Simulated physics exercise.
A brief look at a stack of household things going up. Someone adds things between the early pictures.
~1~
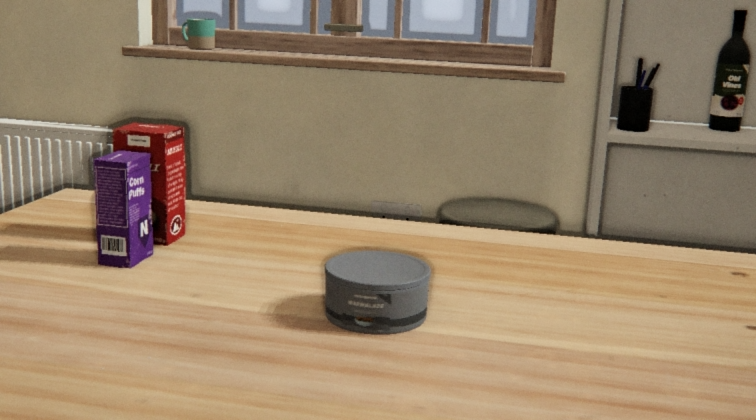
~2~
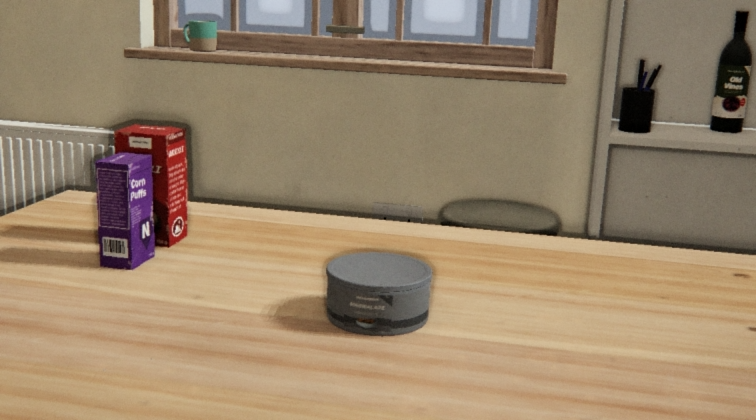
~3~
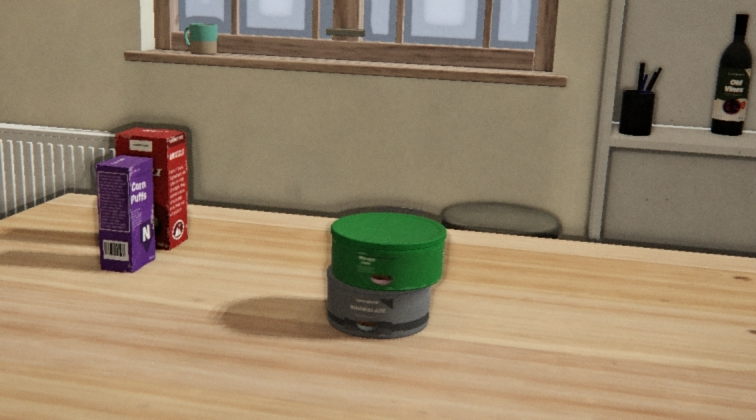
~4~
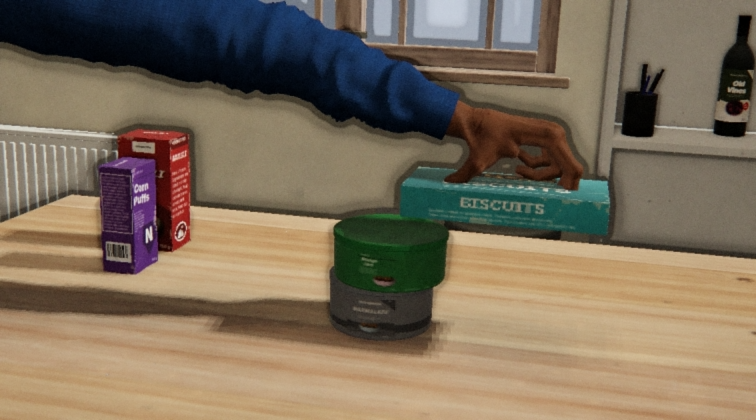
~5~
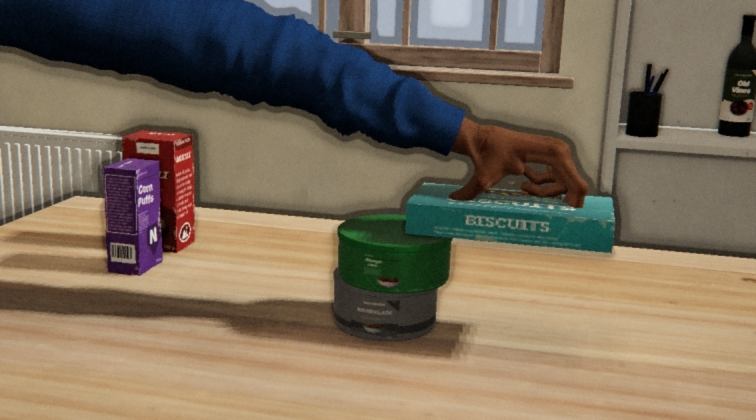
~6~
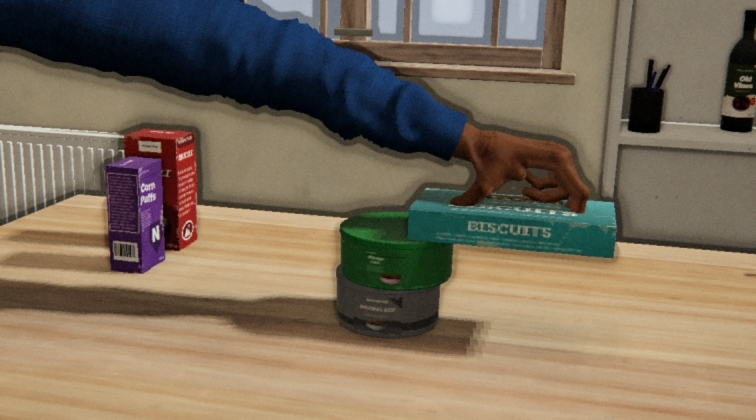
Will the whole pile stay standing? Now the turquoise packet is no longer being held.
No.
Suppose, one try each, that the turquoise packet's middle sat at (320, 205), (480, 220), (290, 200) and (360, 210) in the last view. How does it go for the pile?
Attempt one, the pile falls over; attempt two, it falls over; attempt three, it falls over; attempt four, it survives.
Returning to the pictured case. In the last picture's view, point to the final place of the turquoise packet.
The object winds up at approximately (510, 264).
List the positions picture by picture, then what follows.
The last thing is not in view yet; grey tub (377, 291), in the first picture.
The last thing is not in view yet; purple carton (126, 211), in the second picture.
The last thing is not in view yet; grey tub (379, 296), in the third picture.
Coming down; turquoise packet (506, 198); purple carton (129, 215), in the fourth picture.
Coming down; turquoise packet (511, 216); grey tub (386, 298), in the fifth picture.
In place under the hand; turquoise packet (513, 221); purple carton (136, 215), in the sixth picture.
Then, 0.30 s after the last picture, turquoise packet now fallen.
Then, 1.30 s after the last picture, nothing new.
At rest, fallen, turquoise packet; the other 4 in place. Seen from the same camera at the end, turquoise packet near (510, 264). The pile comes apart.
